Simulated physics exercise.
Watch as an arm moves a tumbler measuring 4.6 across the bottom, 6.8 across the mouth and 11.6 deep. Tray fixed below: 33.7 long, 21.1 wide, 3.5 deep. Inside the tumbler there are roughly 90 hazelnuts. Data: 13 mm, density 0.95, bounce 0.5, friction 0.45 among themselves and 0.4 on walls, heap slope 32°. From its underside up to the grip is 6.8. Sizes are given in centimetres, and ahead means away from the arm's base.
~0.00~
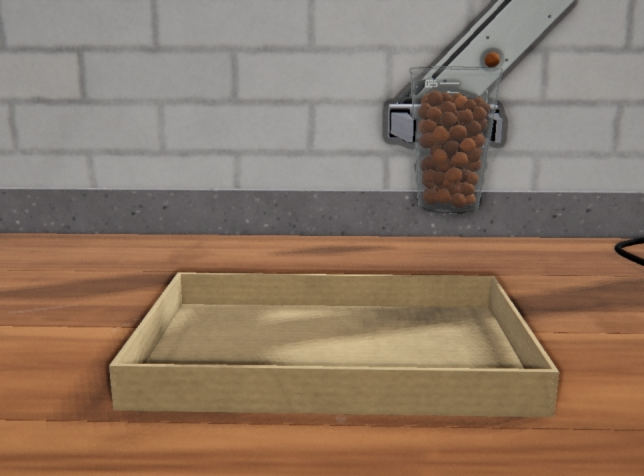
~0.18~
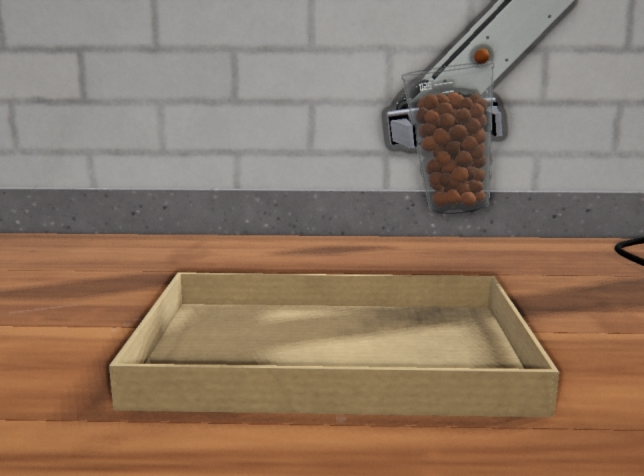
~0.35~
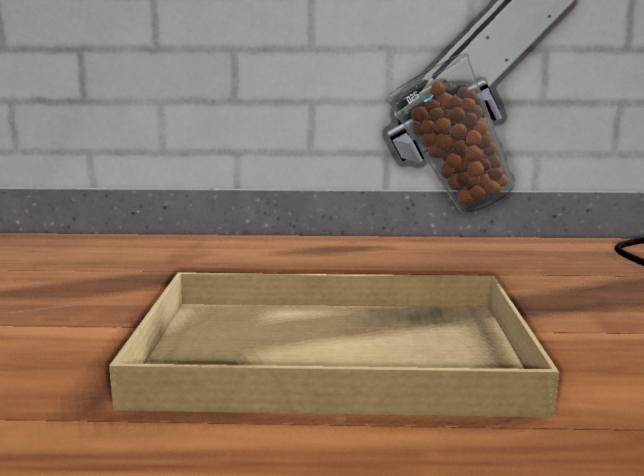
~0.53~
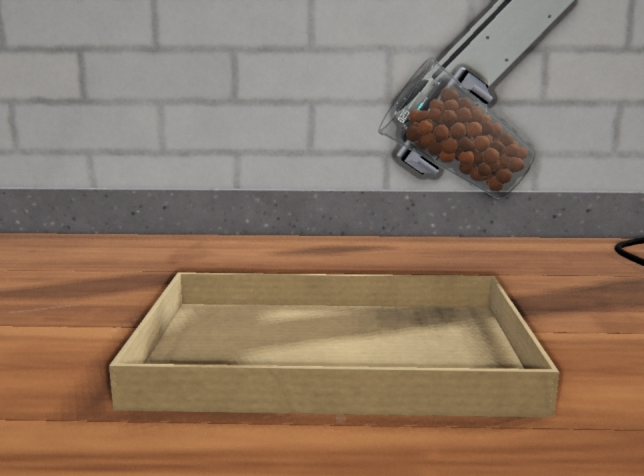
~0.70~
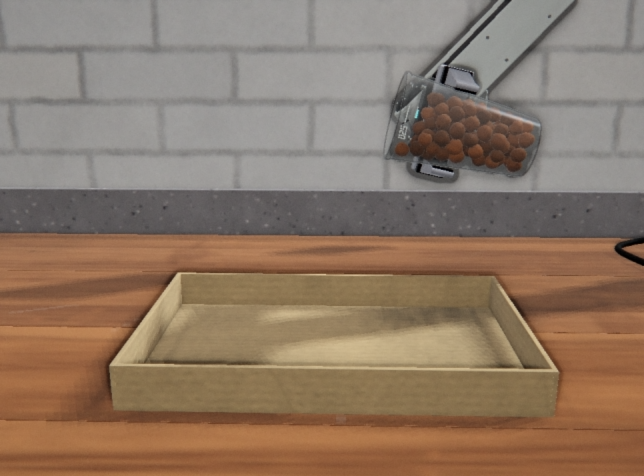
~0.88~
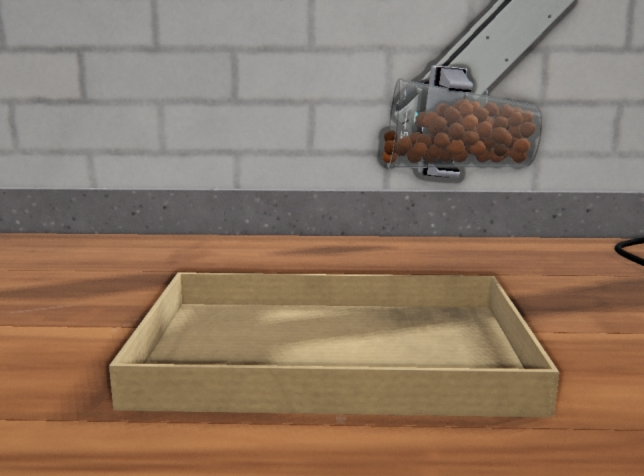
At first, a robotic arm holds a clear tumbler packed with brown hazelnuts upright above an empty shallow tray on a wooden counter. The arm then rotates the tumbler steadily, its mouth swinging down to the left until it lies almost sideways, and the nuts shift toward the rim, still inside.
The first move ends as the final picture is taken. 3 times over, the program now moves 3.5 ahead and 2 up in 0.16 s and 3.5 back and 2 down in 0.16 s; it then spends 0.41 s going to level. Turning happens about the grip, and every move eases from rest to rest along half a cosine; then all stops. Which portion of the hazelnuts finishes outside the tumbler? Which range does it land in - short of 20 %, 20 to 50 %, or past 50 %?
It lands past 50 %.
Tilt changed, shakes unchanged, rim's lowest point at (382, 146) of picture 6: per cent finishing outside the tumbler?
That comes to some 35 percent.
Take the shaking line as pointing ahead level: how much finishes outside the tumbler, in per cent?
Roughly 70 percent of it.
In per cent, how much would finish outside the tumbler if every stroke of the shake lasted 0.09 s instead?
Estimate for that case: 100 %.
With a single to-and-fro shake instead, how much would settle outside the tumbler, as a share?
My guess is near 35 per cent.
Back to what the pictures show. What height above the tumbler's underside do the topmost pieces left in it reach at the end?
Around 4.0 cm up.
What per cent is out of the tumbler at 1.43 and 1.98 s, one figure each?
At the first time about 40 per cent, at the second about 75 per cent.
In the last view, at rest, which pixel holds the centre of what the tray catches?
Roughly at (292, 348) in the last picture.
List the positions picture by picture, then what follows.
Tumbler middle at (452, 141), level; upper third of the load around (452, 114), from x 425 to 490, top at y 60; 91 in the tumbler, in the first frame.
Tumbler middle at (453, 141), tilted 8° forward; upper third of the load around (451, 115), from x 420 to 480, top at y 55, in the second frame.
Tumbler middle at (458, 140), tilted 29° forward; upper third of the load around (454, 115), from x 420 to 500, top at y 90, in the third frame.
Tumbler middle at (462, 136), tilted 56° forward; upper third of the load around (451, 118), from x 415 to 520, top at y 95, in the fourth frame.
Tumbler middle at (464, 132), tilted 77° forward; upper third of the load around (456, 116), from x 400 to 525, top at y 100, in the fifth frame.
Tumbler middle at (464, 130), tilted 85° forward; upper third of the load around (472, 119), from x 390 to 525, top at y 105; 91 in the tumbler, in the sixth frame.
After 1.43 s, tilted 85° forward, highest piece 22 above the table; 55 in the tumbler, 33 in the tray, 3 in flight or on a rim.
After 1.98 s, tilted 64° forward, highest piece 21 above the table; 69 in the tray, 21 in the tumbler, 1 in flight or on a rim.
After 2.45 s, level, highest piece 18 above the table; 70 in the tray, 21 in the tumbler.
After 3.50 s, level, highest piece 18 above the table; 70 in the tray, 21 in the tumbler.
At rest, 70 in the tray, 21 in the tumbler. That is 77 % outside the tumbler.
